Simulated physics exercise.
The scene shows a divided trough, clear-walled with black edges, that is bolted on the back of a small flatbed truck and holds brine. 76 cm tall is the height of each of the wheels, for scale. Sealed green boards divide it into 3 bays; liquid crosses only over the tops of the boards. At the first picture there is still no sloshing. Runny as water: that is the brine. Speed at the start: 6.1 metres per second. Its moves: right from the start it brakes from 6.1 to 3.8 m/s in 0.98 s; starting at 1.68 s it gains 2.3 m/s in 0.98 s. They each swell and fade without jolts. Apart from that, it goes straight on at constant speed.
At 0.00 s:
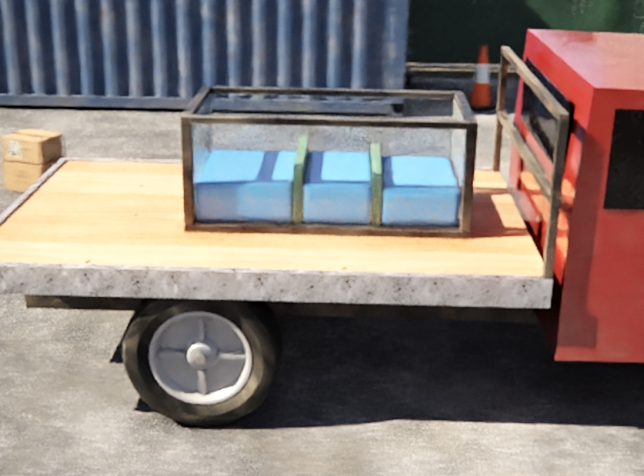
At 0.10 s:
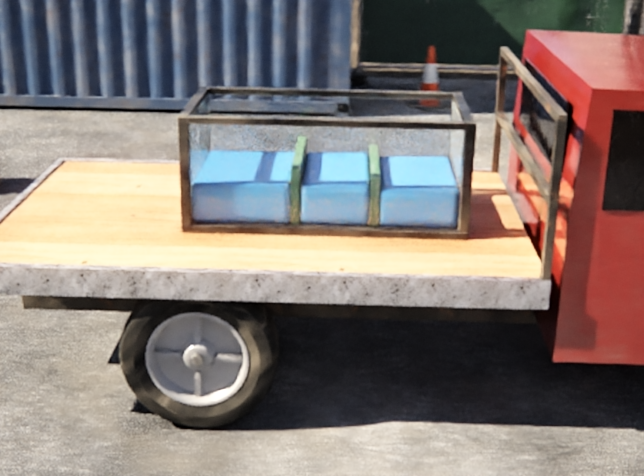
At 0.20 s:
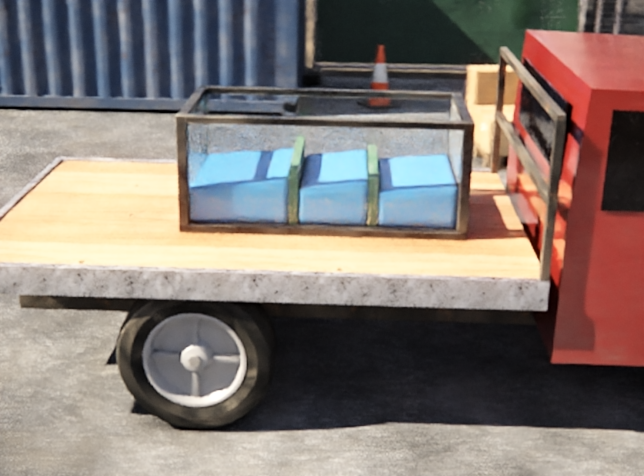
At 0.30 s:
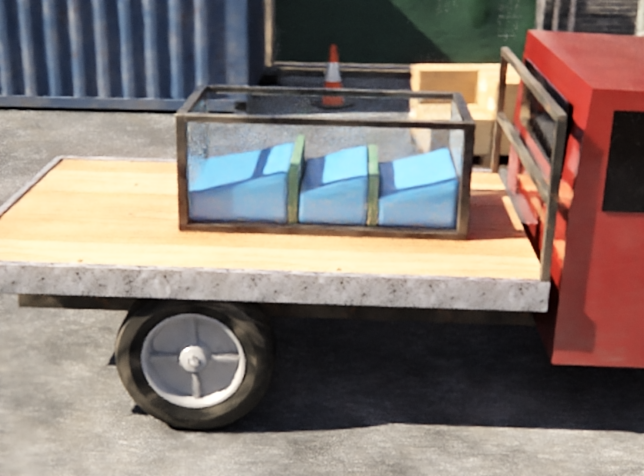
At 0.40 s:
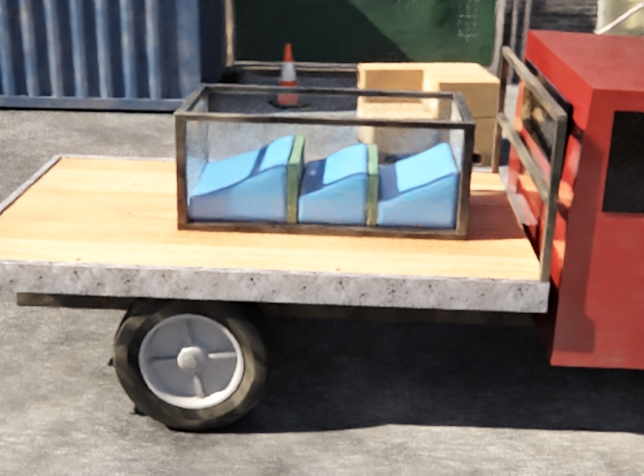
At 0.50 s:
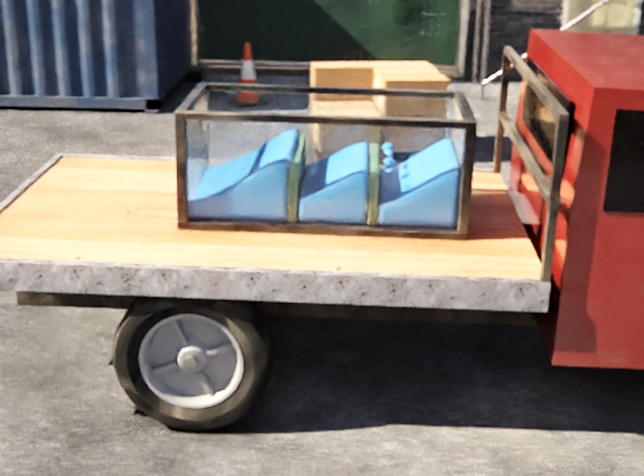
We see a red truck carrying a clear, black-edged divided trough of blue liquid on its flatbed as the background slides left; the level liquid surfaces tilt, rising toward the right in each section, then grow curved and uneven.
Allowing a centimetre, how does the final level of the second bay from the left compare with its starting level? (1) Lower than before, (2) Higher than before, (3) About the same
Option 2: Higher than before.
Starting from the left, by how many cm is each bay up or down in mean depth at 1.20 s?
From the left: 1 down, 0, 1 up.
Then, 1.20 s in, the mean depths from the left are 20, 21, 22 cm.
Then, 2.10 s in, the mean depths from the left are 20, 22, 21 cm.
Then, 3.20 s in, the mean depths from the left are 20, 23, 21 cm.
Then, 5.64 s in, the mean depths from the left are 20, 23, 21 cm.
